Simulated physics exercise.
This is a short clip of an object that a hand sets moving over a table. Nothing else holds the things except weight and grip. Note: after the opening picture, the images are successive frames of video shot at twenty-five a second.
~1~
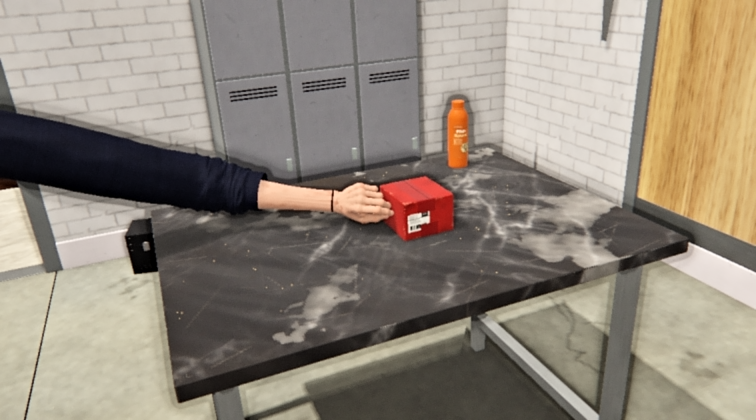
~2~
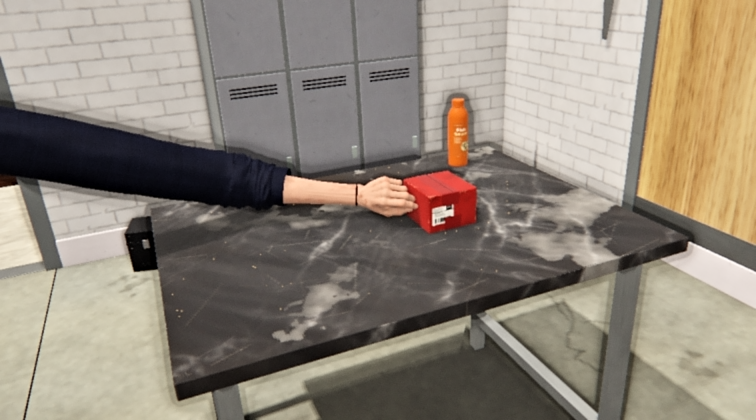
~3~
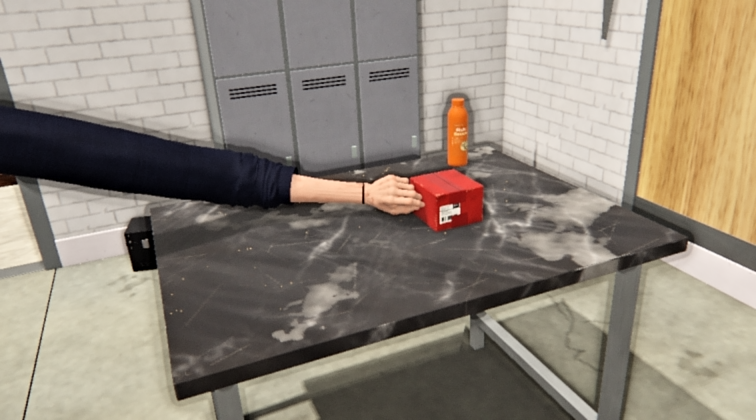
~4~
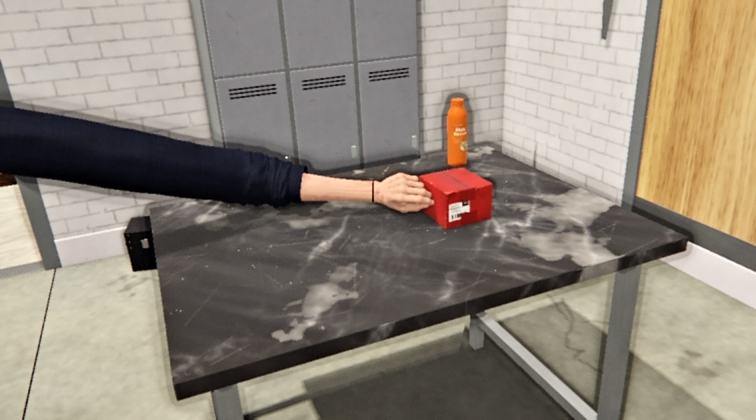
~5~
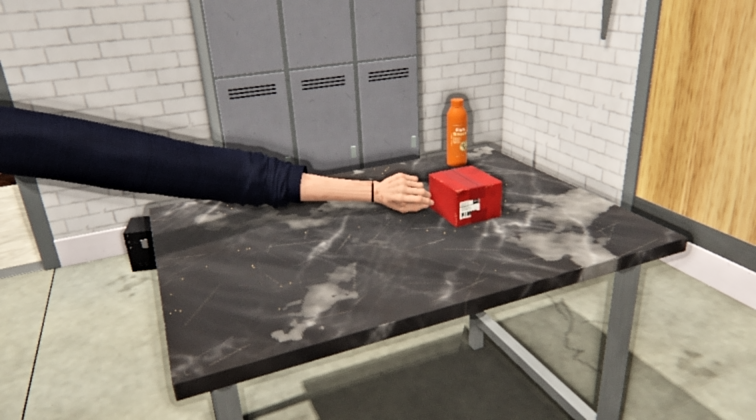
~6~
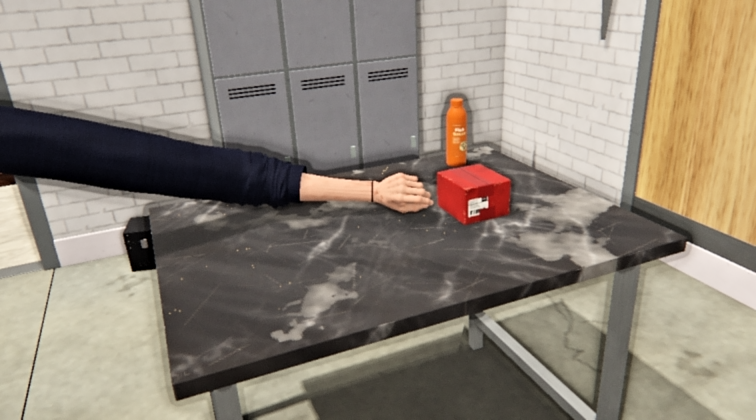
To begin with, a hand at the end of a dark-sleeved arm rests against a red box on a dark marbled table, near an orange bottle. The hand pushes the box a short way to the right, then stays behind as the box slides slightly farther, opening a small gap.
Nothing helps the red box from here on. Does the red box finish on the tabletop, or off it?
The red box finishes on the tabletop.
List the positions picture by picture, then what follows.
In the first frame, under the hand; red box (416, 207).
In the second frame, under the hand; red box (439, 201).
In the third frame, under the hand; red box (446, 199).
In the fourth frame, red box (455, 197).
In the fifth frame, red box (465, 195) shifted a little.
In the sixth frame, red box (473, 193) shifted a little.
Then, 0.10 s on from there, red box shifted about its own width near (488, 190).
Then, 0.20 s on from there, red box shifted about its own width near (495, 189).
In the end, moved from the start, red box. At the end, from the last picture's camera, red box near (496, 188).
